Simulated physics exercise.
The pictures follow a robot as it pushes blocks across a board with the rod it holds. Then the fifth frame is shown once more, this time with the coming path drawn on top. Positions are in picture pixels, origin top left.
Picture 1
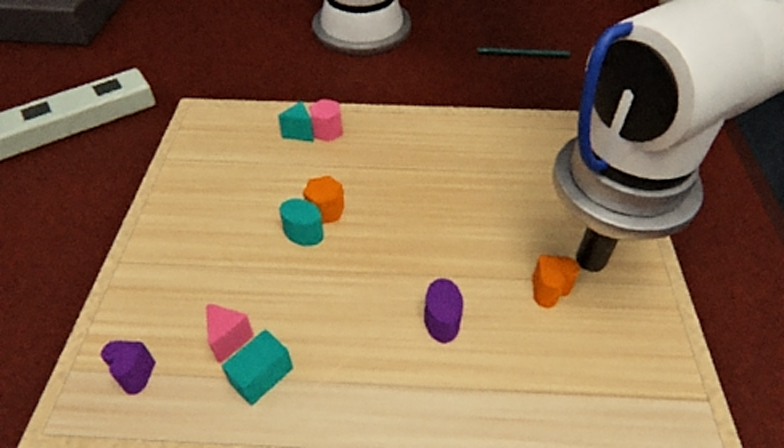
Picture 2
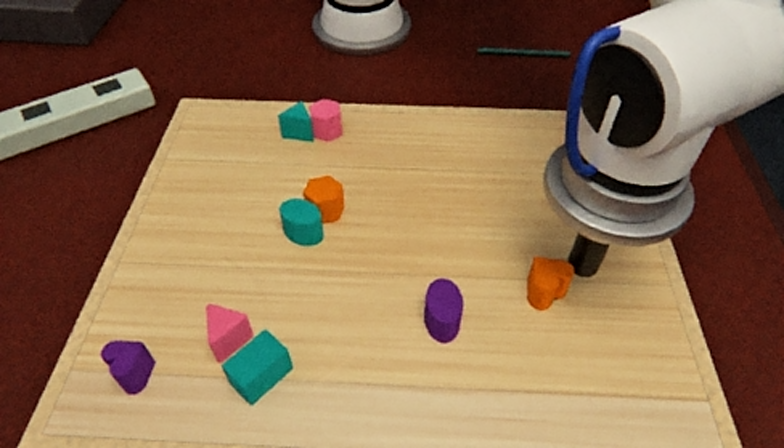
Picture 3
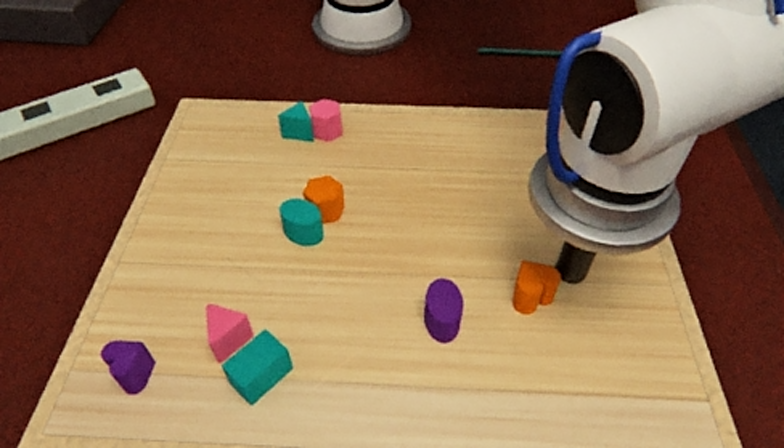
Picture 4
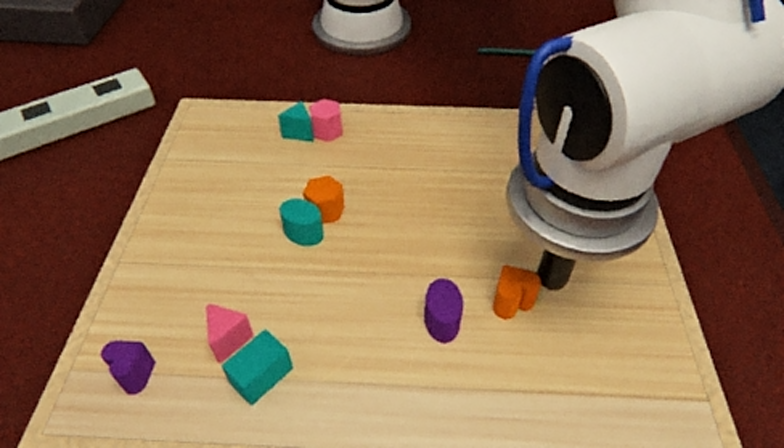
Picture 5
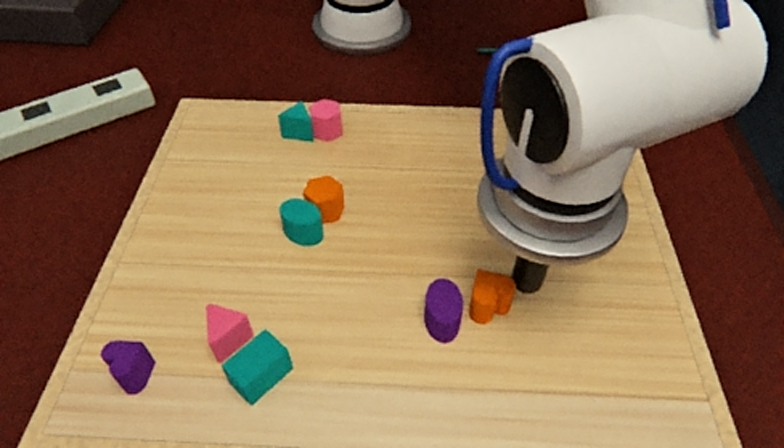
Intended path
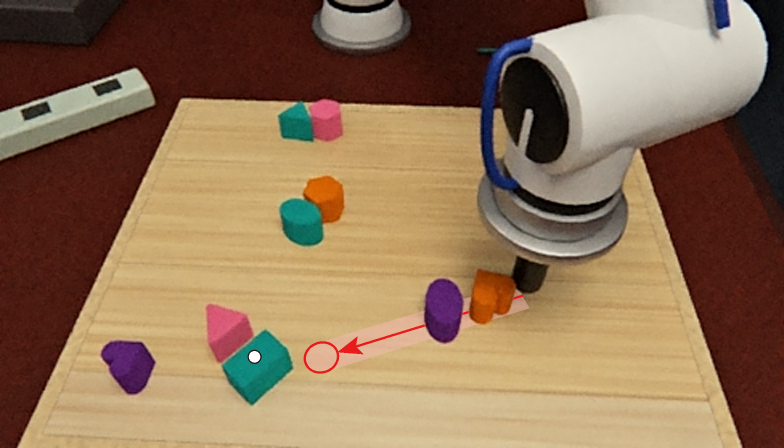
A robot arm pushes an orange heart block left across the board toward a purple block.
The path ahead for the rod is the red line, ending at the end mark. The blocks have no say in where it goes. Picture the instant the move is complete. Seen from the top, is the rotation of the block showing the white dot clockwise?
It seems so.
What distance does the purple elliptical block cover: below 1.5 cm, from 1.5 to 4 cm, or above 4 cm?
It falls in the over 4 cm band.
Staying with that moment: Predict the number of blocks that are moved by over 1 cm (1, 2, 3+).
The answer will be at least three.
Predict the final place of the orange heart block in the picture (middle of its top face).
I'd place it at (281, 364), taking the centre of its top.
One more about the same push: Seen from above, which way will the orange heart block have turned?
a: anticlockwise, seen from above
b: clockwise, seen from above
The correct letter is a.
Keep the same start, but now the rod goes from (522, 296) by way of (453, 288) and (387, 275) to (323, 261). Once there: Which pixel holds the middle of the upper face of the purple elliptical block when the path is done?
In the picture, it is at (400, 327).
The line goes in a line from (522, 296) to (321, 357); the dot is on the turquoise rectangular block.
On the path given first. One third of the way, rod (461, 302); purple elliptical block (386, 317), turned 30° clockwise; orange heart block (426, 310), turned 15° anticlockwise.
Two thirds of the way, rod (391, 323); purple elliptical block (311, 340), turned 30° clockwise; orange heart block (352, 333), turned 15° anticlockwise.
At the end, rod (319, 345); pink triangular block unmoved; turquoise rectangular block (192, 378), turned 60° clockwise; purple elliptical block (241, 386); orange heart block (281, 364), turned 40° anticlockwise.
